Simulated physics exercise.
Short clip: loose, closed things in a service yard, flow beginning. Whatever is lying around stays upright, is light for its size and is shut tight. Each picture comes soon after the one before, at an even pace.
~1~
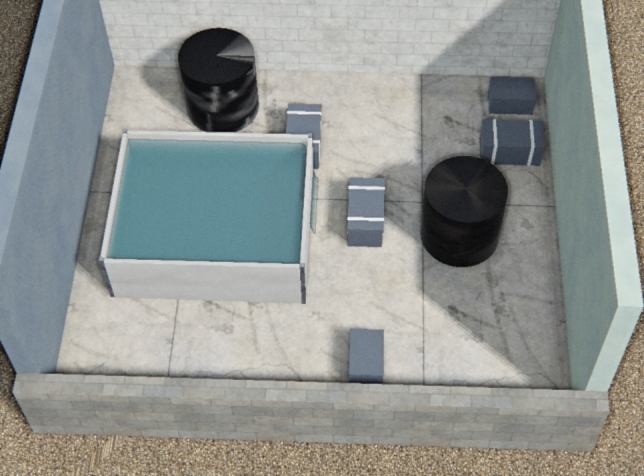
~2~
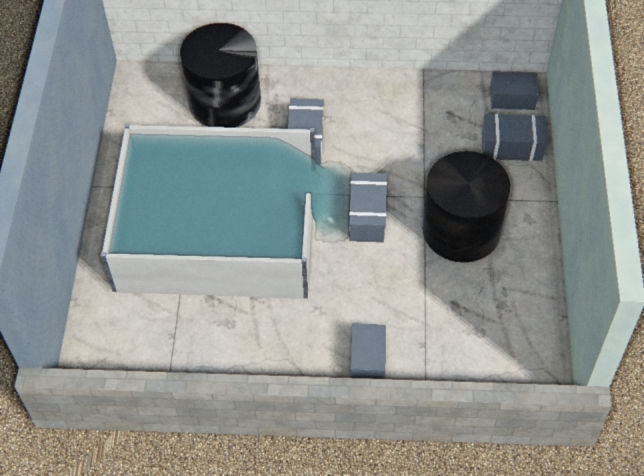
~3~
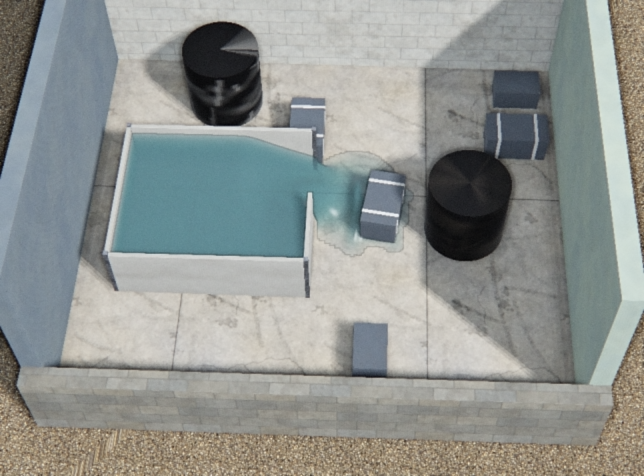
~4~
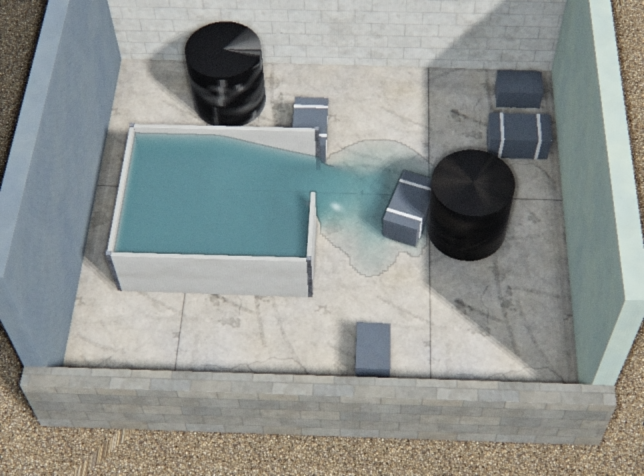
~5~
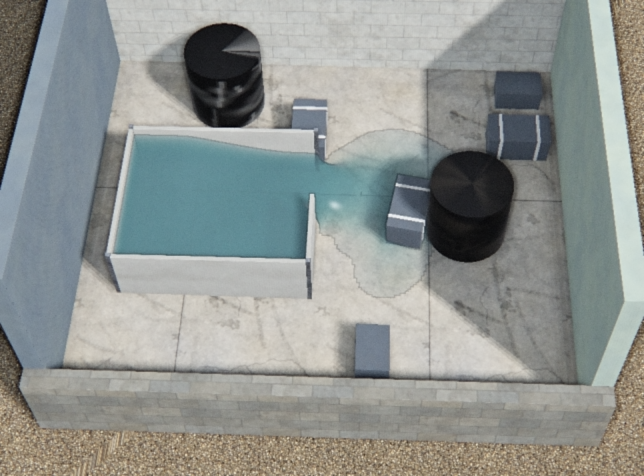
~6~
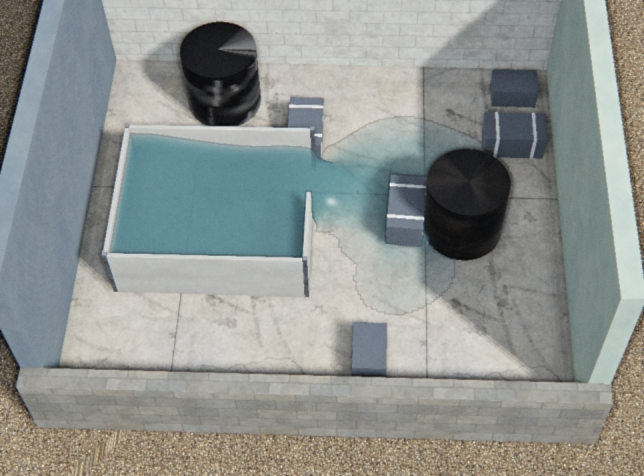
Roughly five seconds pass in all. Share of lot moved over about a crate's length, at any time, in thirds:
Looks to me like two in three or more get shifted a long way.
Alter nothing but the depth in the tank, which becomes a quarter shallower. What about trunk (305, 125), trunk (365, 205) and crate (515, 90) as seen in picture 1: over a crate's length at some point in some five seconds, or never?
Answers, in the order asked: Stayed within the threshold, went past the threshold, went past the threshold.
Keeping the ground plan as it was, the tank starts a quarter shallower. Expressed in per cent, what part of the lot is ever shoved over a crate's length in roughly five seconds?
Share moved: 60 in a hundred.
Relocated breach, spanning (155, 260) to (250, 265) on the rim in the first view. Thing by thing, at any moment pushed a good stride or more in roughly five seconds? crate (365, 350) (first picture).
It covered the distance.
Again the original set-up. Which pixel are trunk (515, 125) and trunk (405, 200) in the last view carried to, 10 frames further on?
I'd guess close to (526, 101) and close to (381, 288).
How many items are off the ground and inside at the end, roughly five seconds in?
So that is 1.
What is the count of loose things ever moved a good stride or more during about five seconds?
By my reckoning the answer is 5.
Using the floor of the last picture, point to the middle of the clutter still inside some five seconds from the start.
Around (315, 203).
A moment on, 1 of 5 are well off their spots; 1 afloat.
Next, 1 of 5 are well off their spots; 2 afloat.
Later, 3 of 5 are well off their spots; 2 afloat.
In the end, 5 of 5 are well off their spots, and 5 have been at some point; 1 afloat.
